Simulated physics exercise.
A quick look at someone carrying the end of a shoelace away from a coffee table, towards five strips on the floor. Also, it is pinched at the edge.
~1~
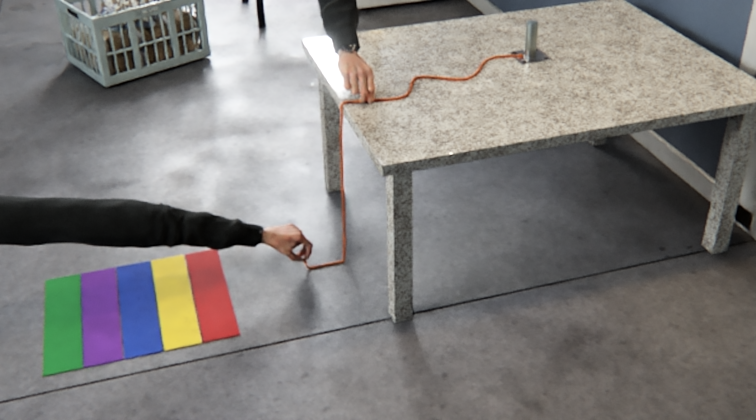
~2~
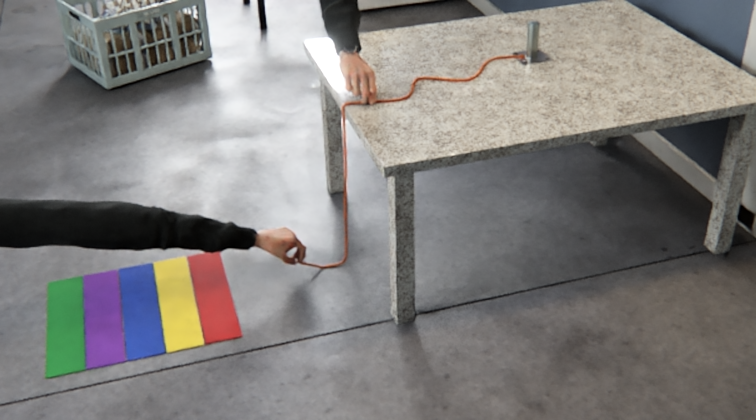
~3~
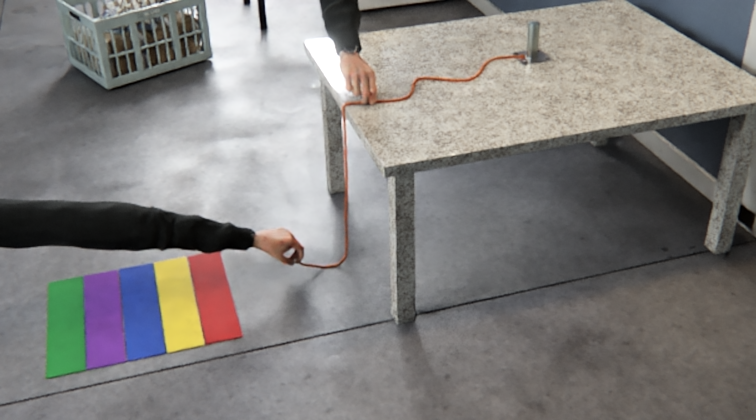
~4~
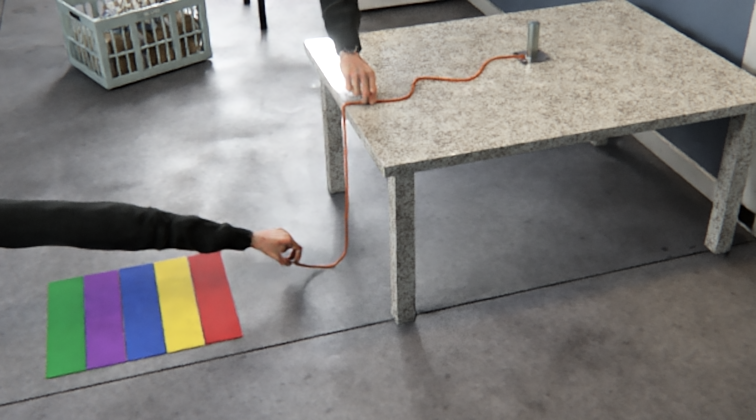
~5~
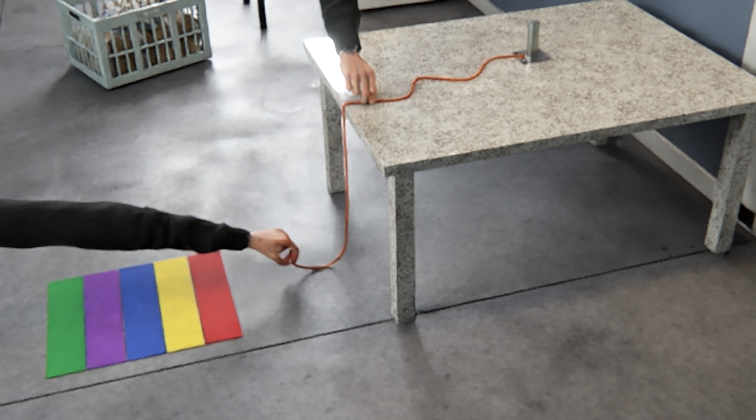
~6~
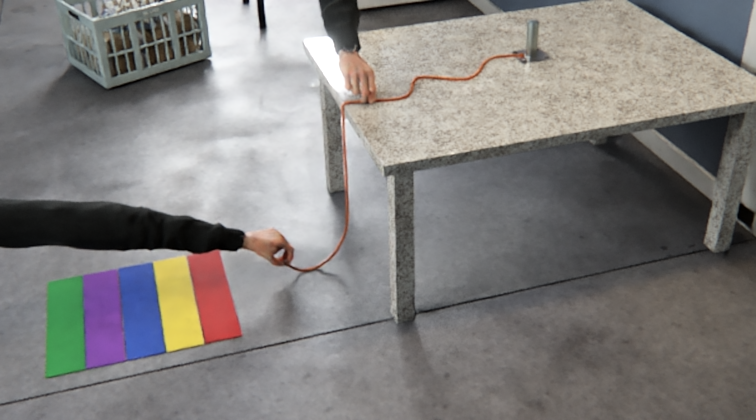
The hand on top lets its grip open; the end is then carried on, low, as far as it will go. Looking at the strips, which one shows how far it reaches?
The blue strip shows it.
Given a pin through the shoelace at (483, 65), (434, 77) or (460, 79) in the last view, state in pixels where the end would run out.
First try (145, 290), second try (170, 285), third try (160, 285).
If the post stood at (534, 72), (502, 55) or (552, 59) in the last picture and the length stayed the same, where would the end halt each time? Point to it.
Taking the tries in turn, you get (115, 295), (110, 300) and (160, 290).
Soon after, end near (211, 277); over red.
After that, end near (166, 286); over yellow.
At the stop, end near (139, 292); over blue. It gets as far as the blue strip.
